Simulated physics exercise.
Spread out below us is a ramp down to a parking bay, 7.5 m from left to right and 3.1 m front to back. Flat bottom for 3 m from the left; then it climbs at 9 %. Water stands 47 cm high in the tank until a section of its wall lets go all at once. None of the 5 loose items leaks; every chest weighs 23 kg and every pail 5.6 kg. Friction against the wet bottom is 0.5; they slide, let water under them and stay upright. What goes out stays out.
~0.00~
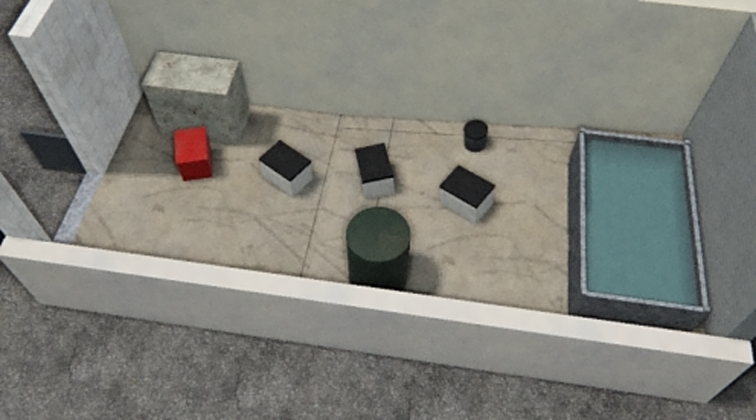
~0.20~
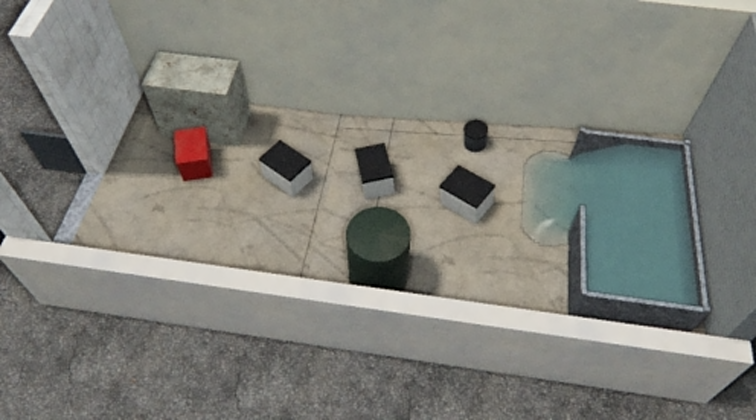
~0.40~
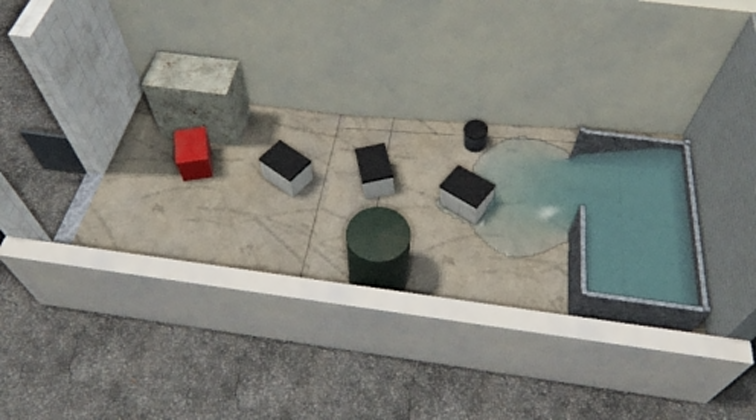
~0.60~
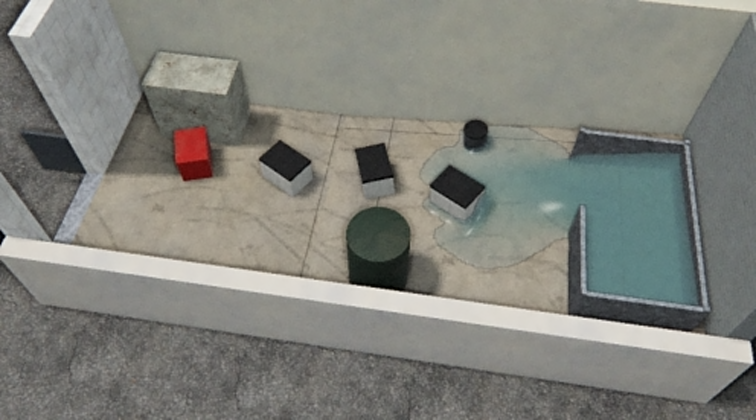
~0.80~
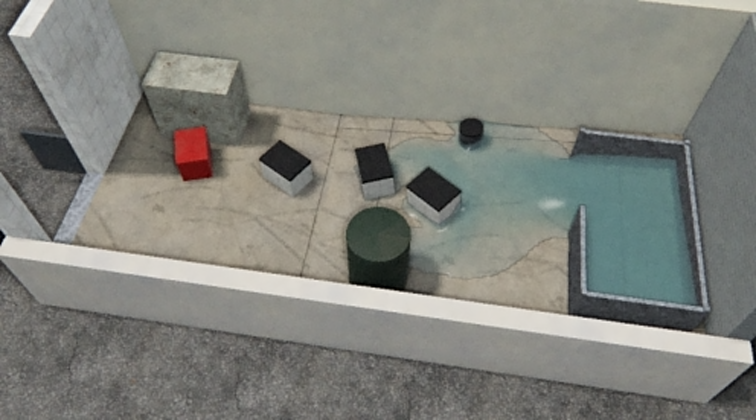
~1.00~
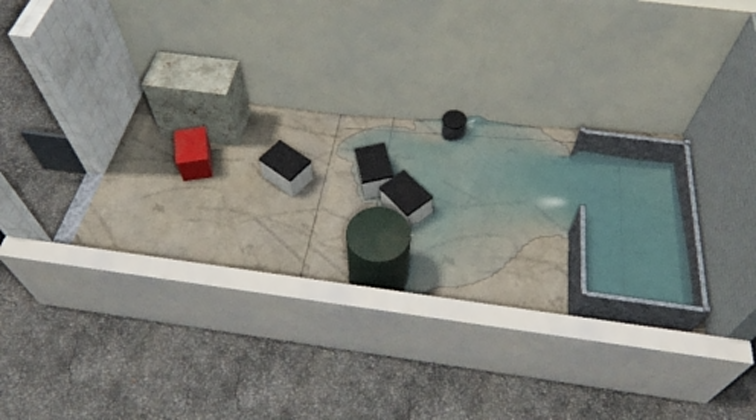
Water from a walled tank lies at the right end of a pale, walled parking-bay floor, seen from high above by a still camera. A red chest and grey block stand at left, three black-topped white boxes and a dark green cylinder mid-floor, a small black drum behind. Through a gap in the tank's left side, water spreads leftward, sliding the nearest box left, then nudging the drum, while the rest stay put.
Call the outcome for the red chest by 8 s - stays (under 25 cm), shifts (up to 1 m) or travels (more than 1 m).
Shifts.
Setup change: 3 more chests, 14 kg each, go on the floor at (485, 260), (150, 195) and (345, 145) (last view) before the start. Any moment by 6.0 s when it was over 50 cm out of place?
Within the mark, beyond the mark, beyond the mark.
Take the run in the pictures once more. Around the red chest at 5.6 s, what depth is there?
Around 7 cm.
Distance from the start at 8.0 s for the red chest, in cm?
Around 50 cm from the start.
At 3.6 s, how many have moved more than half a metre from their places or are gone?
I get 4.
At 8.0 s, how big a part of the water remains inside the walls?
Remaining: Approx. 68 per cent.
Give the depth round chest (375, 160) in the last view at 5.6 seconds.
Roughly 16 cm.
After 1.6 s the red chest is near (191, 145), 0.0 m from its start, aground; 0 of 5 are out; 1 afloat.
After 3.6 s the red chest is near (168, 145), 0.3 m from its start, aground; 0 of 5 are out; 2 afloat.
After 5.6 s the red chest is near (156, 146), 0.5 m from its start, aground; 1 of 5 are out; 2 afloat.
After 8.0 s the red chest is near (156, 146), 0.5 m from its start, aground; 2 of 5 are out; 1 afloat.
